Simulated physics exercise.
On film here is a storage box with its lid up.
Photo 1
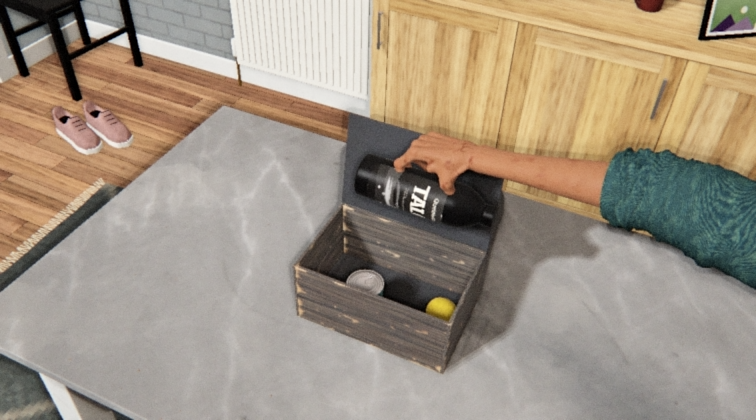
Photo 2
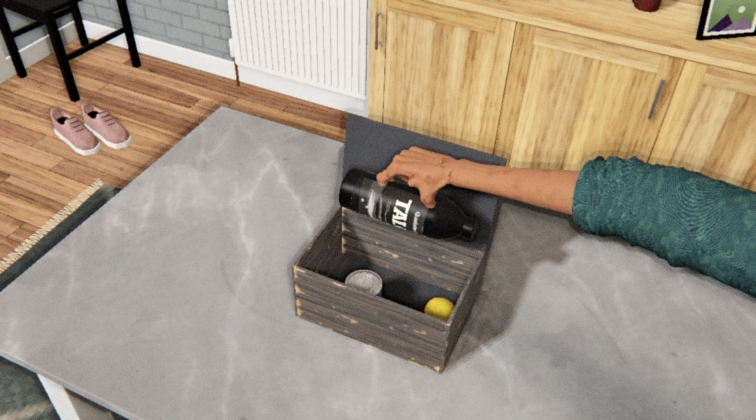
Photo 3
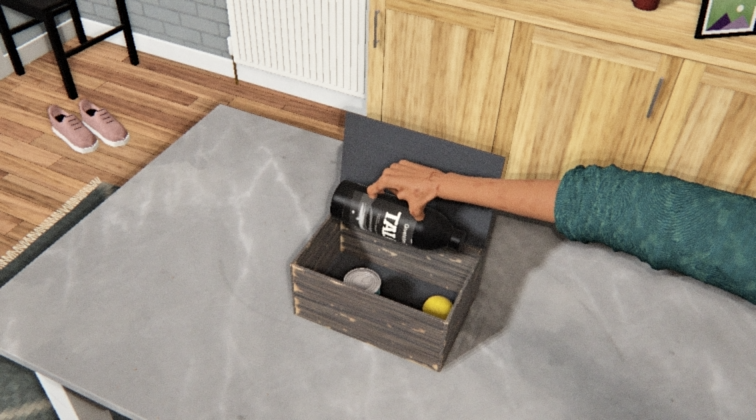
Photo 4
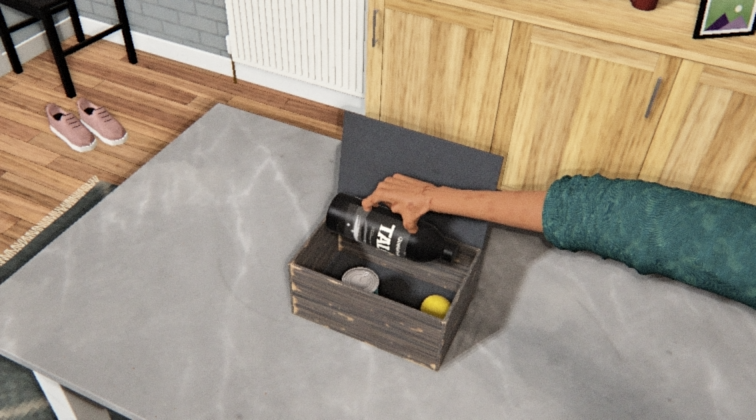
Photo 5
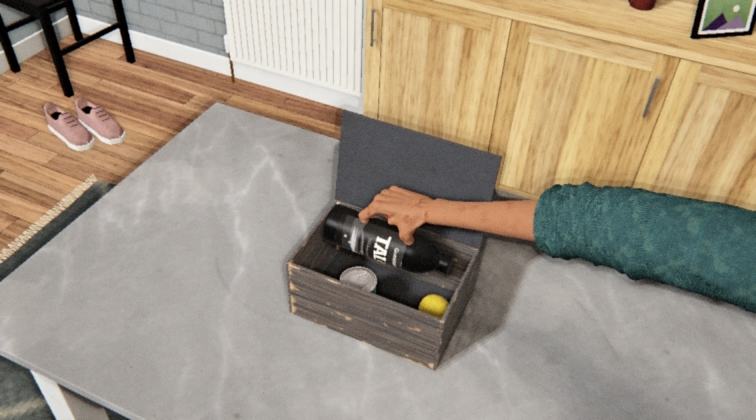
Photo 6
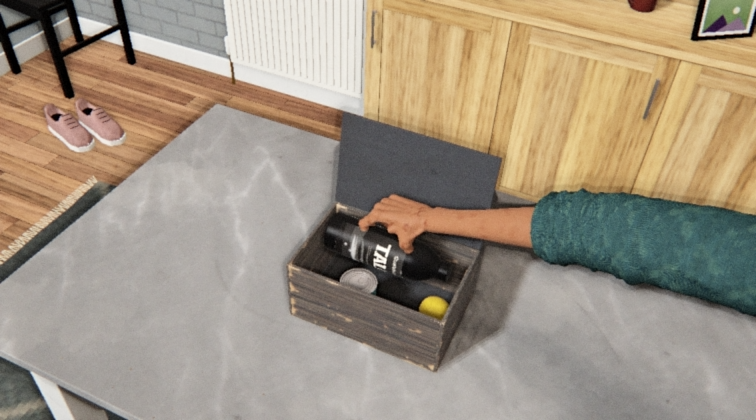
On a grey table, a hand lowers a black bottle sideways into an open wooden box.
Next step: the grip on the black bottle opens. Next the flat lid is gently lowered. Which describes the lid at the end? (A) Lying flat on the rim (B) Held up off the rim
Lying flat on the rim.
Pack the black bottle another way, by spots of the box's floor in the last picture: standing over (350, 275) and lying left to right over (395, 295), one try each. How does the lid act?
In the first case it gets propped open; in the second case it comes fully down.
Then, 0.40 s on from there, black bottle shifted about its own width near (393, 276).
Then, 1.40 s on from there, lid 76° above the rim; black bottle shifted about its own width near (389, 282); yellow lemon shifted about its own width.
Then, 1.70 s on from there, lid 45° above the rim; black bottle shifted about its own width near (389, 282); yellow lemon shifted about its own width.
Then, 1.90 s on from there, lid 15° above the rim; black bottle shifted about its own width near (389, 282); yellow lemon shifted about its own width.
In the end, lid shut; moved from the start, black bottle and yellow lemon; turquoise tin unmoved. At the end, from the last picture's camera, black bottle near (389, 282).
